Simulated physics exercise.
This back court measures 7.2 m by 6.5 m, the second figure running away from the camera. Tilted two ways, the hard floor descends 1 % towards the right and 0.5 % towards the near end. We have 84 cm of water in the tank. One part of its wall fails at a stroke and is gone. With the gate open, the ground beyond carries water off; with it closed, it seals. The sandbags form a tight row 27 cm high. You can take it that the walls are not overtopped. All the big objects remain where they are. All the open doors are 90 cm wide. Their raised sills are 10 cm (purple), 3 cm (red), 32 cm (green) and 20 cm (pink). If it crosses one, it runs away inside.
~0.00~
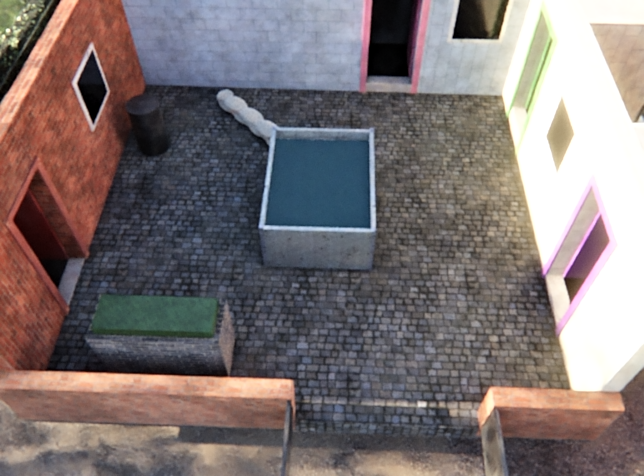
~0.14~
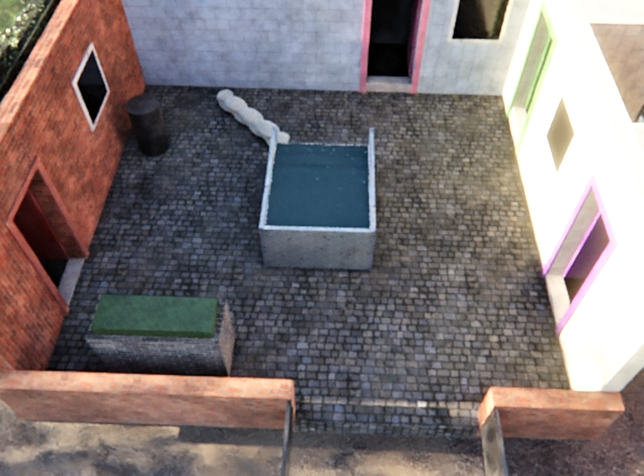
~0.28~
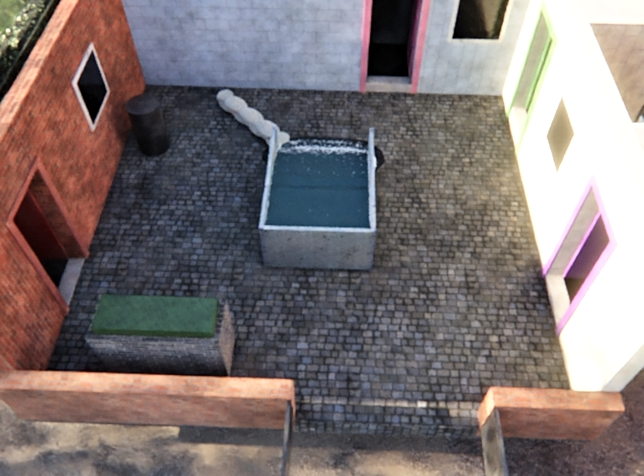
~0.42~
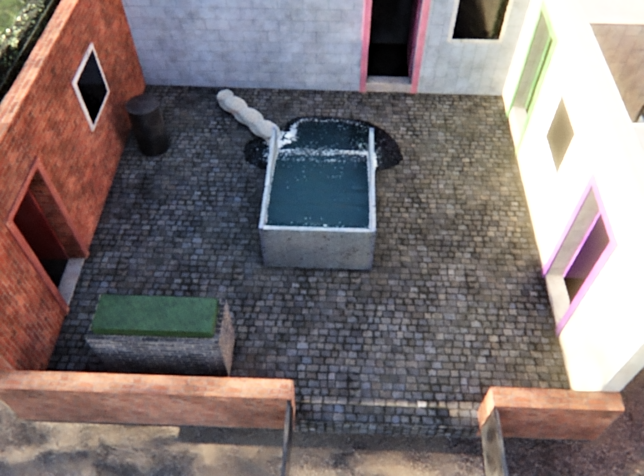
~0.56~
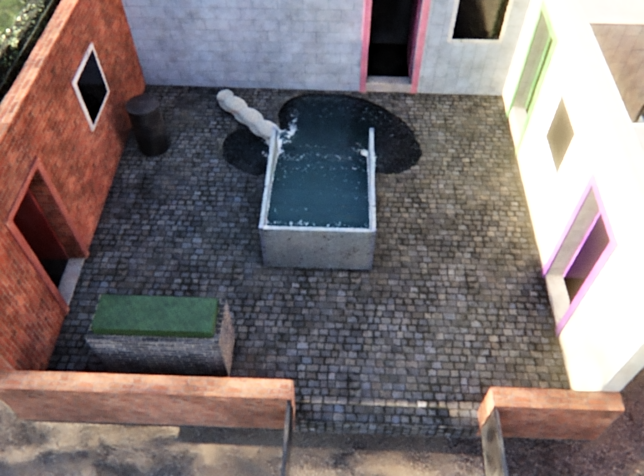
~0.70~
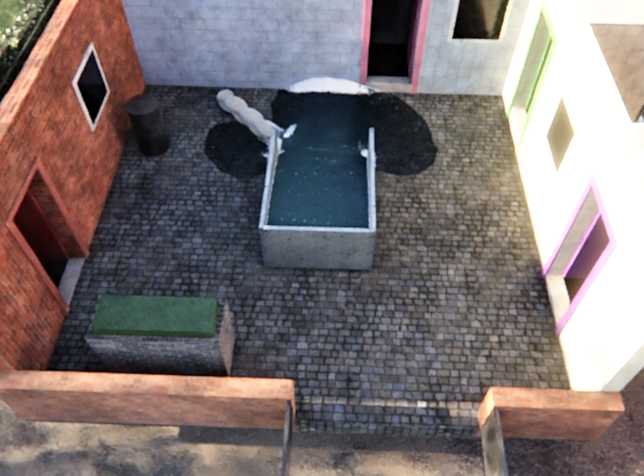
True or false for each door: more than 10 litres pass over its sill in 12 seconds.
Per door: The purple door: False; the red door: False; the green door: False; the pink door: True.
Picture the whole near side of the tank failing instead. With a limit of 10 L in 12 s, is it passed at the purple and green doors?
Here's how it goes: Purple falls short, green falls short.
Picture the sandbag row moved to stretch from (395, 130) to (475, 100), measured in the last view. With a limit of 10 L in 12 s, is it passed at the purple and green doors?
Note - purple: Limit held; green: Limit held.
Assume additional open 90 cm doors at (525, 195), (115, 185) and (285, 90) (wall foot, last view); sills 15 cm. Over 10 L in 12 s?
Door 1: Lower; door 2: Lower; door 3: Higher.
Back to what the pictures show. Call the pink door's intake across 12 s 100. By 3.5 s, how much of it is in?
By that time, around 100 per cent.
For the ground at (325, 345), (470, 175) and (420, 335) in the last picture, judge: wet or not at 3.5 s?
First spot bone dry, second soaked, third bone dry.
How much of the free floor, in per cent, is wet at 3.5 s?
Around 45 per cent.
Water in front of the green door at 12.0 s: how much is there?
The depth comes to around 8.0 centimetres.
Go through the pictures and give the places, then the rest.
The first picture shows still water, 84 cm deep, in the tank at (320, 179).
In the second picture, water pours out on the tank's far side and has run 0.9 m, to a hidden place; typically 10 cm deep outside, 84 cm at the tank's back.
In the third picture, the front is at (269, 151), 1.1 m from the gap on the tank's far side; 1.2 m2 of floor is under water; 84 cm left at the back of the tank.
In the fourth picture, the front is at (368, 125), 1.5 m from the gap on the tank's far side; 2.6 m2 of floor is under water; 80 cm left at the back of the tank.
In the fifth picture, water pours out on the tank's far side and has run 2.0 m, to (349, 98); typically 9 cm deep outside, 71 cm at the tank's back.
In the sixth picture, the front is at (385, 94), 2.5 m from the gap on the tank's far side; 6.1 m2 of floor is under water; 72 cm left at the back of the tank.
After 1.4 s water covers 25 % of the floor and is deepest (50 cm) near (334, 98); purple door not reached, red door not reached, green door not reached, pink door 34 cm at the sill, 17 L in.
After 2.2 s water covers 30 % of the floor and is deepest (48 cm) near (497, 97); purple door not reached, red door not reached, green door 20 cm at the sill, 0 L in, pink door 32 cm at the sill, 67 L in.
After 3.5 s water covers 45 % of the floor and is deepest (31 cm) near (497, 97); purple door 3 cm at the sill, 0 L in, red door not reached, green door 25 cm at the sill, 0 L in, pink door 18 cm at the sill, 94 L in.
After 7.0 s water covers 90 % of the floor and is deepest (19 cm) near (568, 414); purple door 5 cm at the sill, 0 L in, red door 1 cm at the sill, 0 L in, green door 14 cm at the sill, 1 L in, pink door 7 cm at the sill, 95 L in.
After 12.0 s water covers 90 % of the floor and is deepest (12 cm) near (568, 414); purple door 8 cm at the sill, 0 L in, red door 3 cm at the sill, 2 L in, green door 8 cm at the sill, 1 L in, pink door 5 cm at the sill, 95 L in.
